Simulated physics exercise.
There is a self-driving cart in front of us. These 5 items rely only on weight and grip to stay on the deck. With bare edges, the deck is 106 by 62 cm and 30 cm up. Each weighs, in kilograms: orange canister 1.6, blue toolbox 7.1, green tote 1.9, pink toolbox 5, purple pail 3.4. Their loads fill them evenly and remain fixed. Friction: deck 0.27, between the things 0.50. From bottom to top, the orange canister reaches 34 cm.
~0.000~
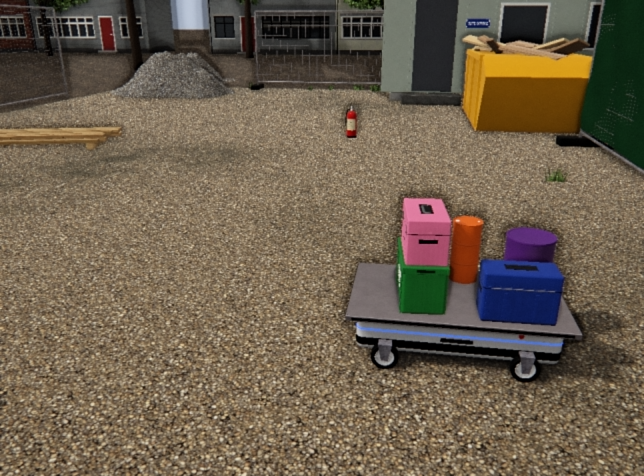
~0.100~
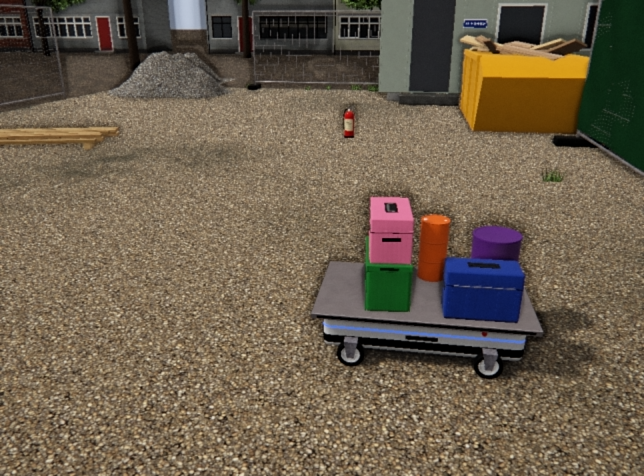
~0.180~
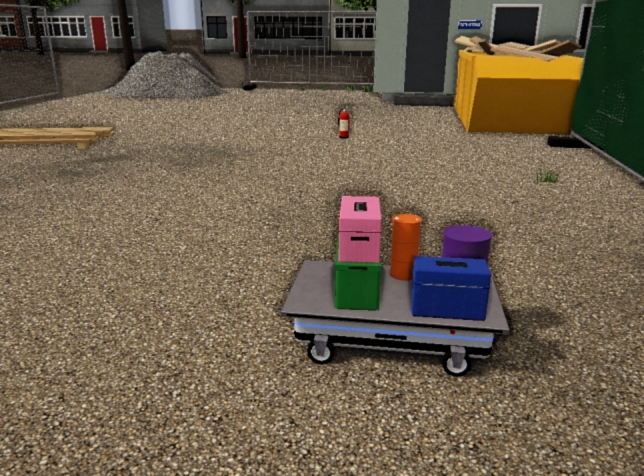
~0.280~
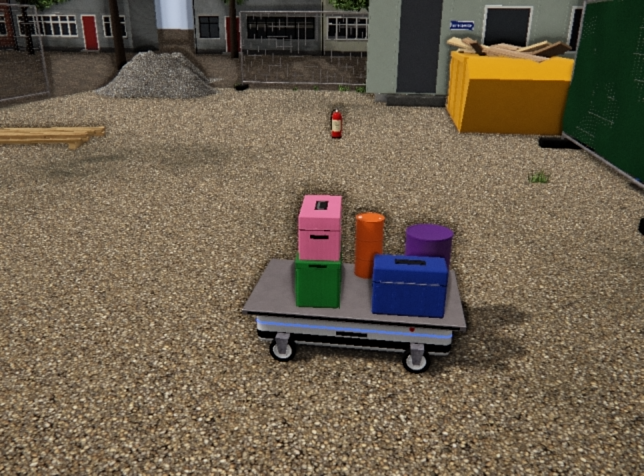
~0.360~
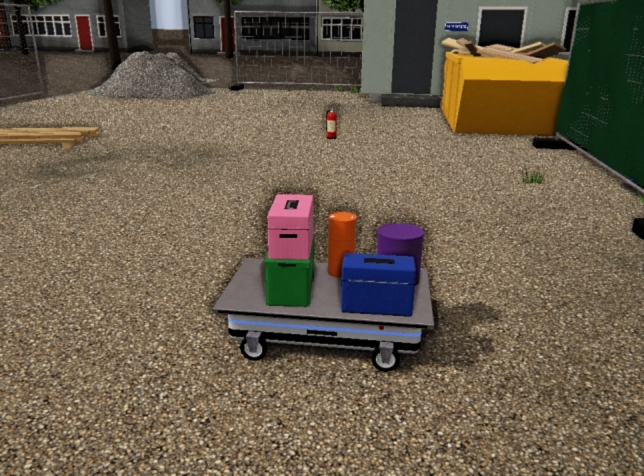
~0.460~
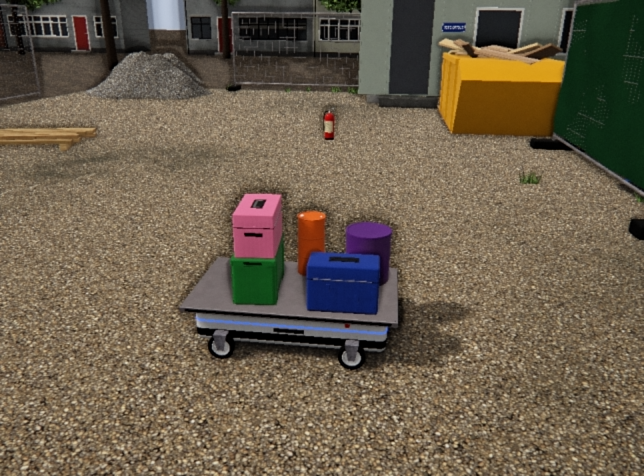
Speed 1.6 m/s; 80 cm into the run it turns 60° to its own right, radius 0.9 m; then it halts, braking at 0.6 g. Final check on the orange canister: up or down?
It is going to remain vertical.
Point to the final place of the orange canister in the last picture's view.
Around (187, 185).
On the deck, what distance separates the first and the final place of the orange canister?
34 cm.
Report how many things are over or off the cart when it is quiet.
So, 3 in all.
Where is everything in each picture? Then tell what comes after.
The first frame shows cart 0 cm along; orange canister (465, 250); blue toolbox (518, 292).
The second frame shows cart 16 cm along; pink toolbox (390, 229); purple pail (494, 259).
The third frame shows cart 29 cm along; blue toolbox (449, 288); green tote (358, 271).
The fourth frame shows cart 45 cm along; pink toolbox (321, 227); purple pail (427, 256).
The fifth frame shows cart 58 cm along; blue toolbox (378, 284); green tote (291, 269).
The sixth frame shows cart 74 cm along; orange canister (311, 244); pink toolbox (259, 225).
Around 0.86 s, cart 138 cm along, turned 27°; orange canister shifted 9 cm near (224, 230); pink toolbox shifted 19 cm; green tote shifted 18 cm.
Around 1.26 s, cart 202 cm along, turned 60°; blue toolbox, green tote and pink toolbox now off the cart; orange canister shifted 15 cm near (200, 203).
Around 1.66 s, cart 226 cm along, turned 60°, stopped; orange canister shifted 28 cm near (189, 187); purple pail shifted 20 cm.
Finally (2.2 s), off the cart and tipped over, blue toolbox, green tote and pink toolbox; not toppled but over 10 cm from the start, orange canister and purple pail. In the last view, orange canister near (187, 185).
